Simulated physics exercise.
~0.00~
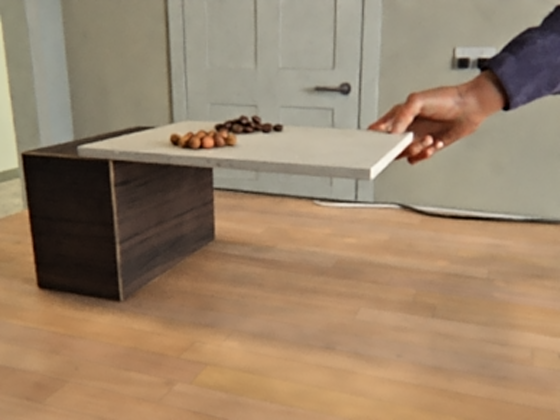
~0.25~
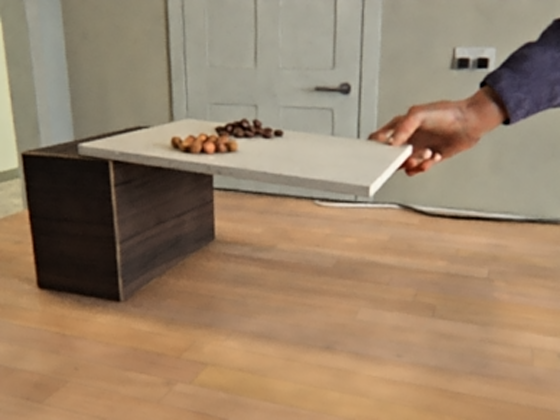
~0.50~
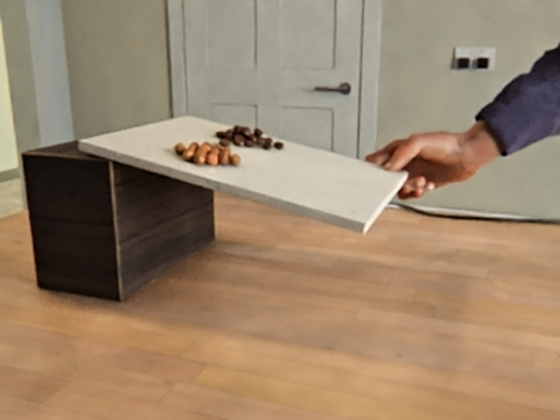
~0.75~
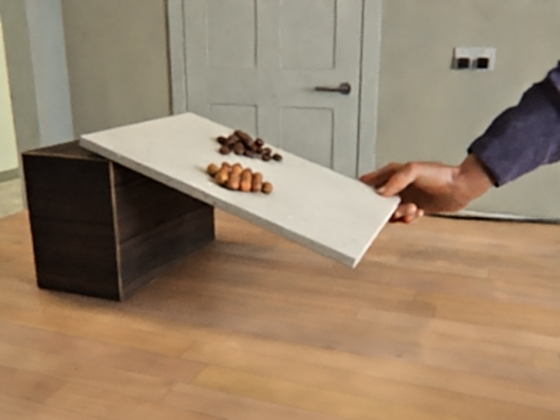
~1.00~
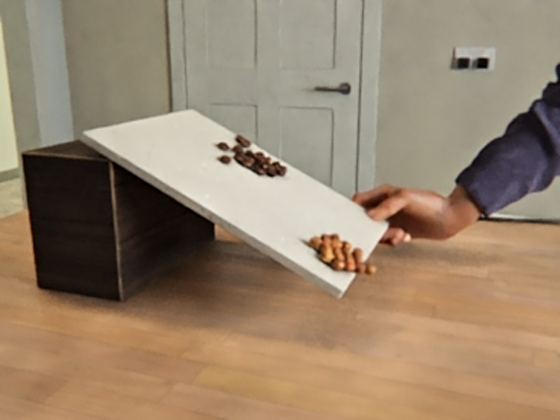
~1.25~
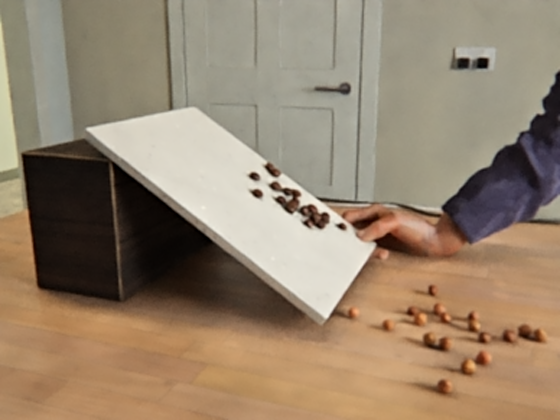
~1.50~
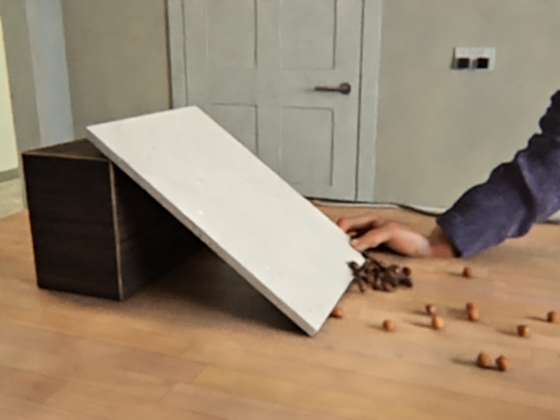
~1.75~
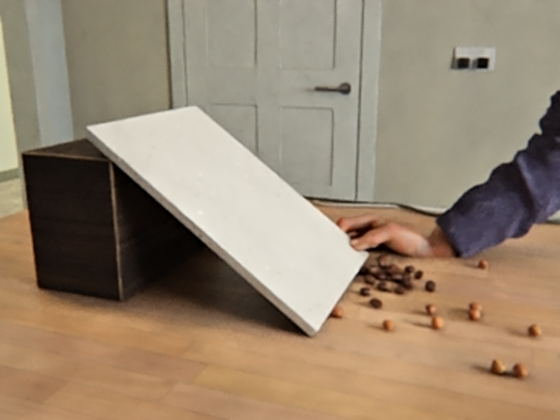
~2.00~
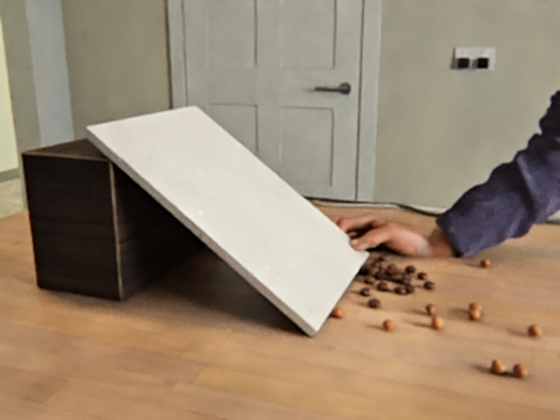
A pale board spans from a dark wooden block to a hand at its right end, with a heap of light brown nuts in front and a heap of smaller, dark beans behind. The hand lowers its end, and the board tilts more and more steeply. The front heap starts sliding first, reaches the lower edge and spills across the wooden surface. The dark heap then slides down and drops off beside the hand. With the board resting at a steep slope, the dark pieces lie clustered near its foot, while the lighter ones are scattered farther out.
